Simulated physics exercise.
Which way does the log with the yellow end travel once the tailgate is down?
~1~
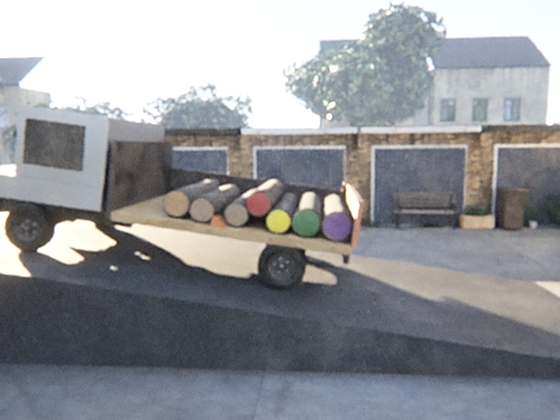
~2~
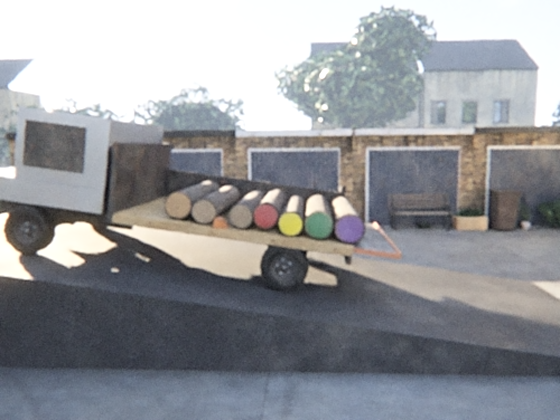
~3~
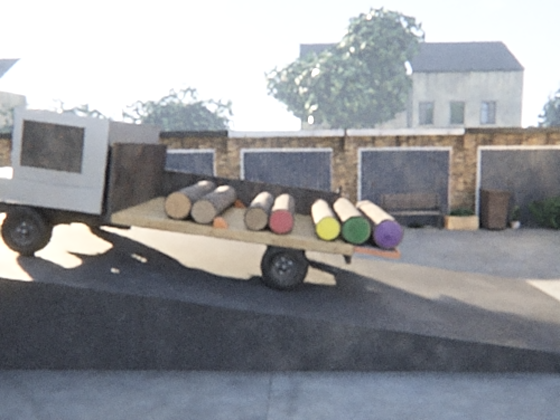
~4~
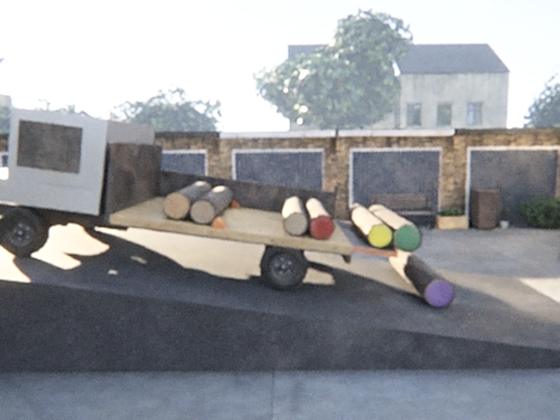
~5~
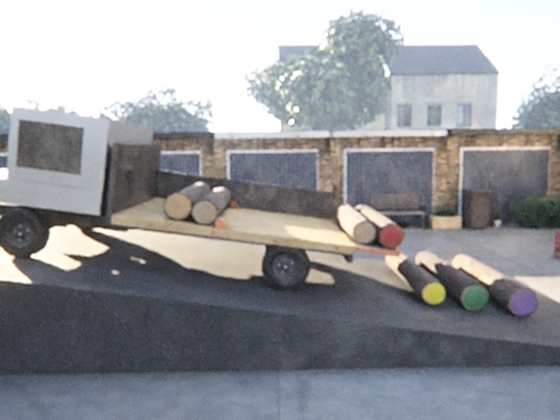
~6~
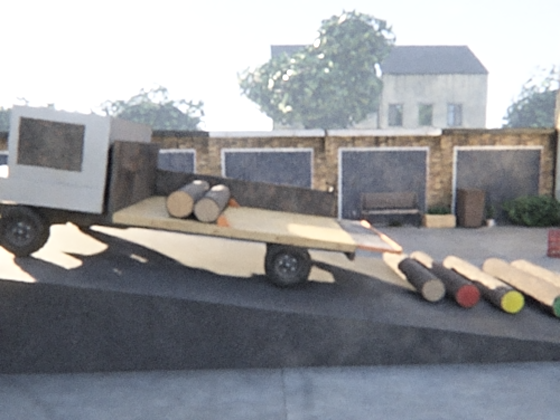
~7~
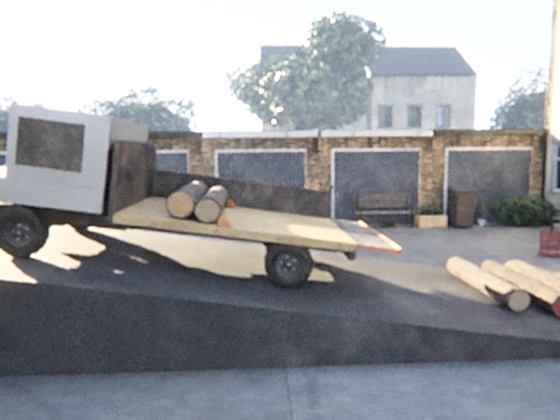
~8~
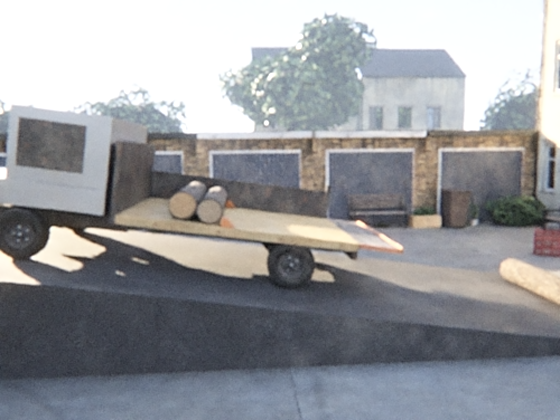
It rolls to the right, going down the bed, off the tail and on across the ground until it leaves the view.
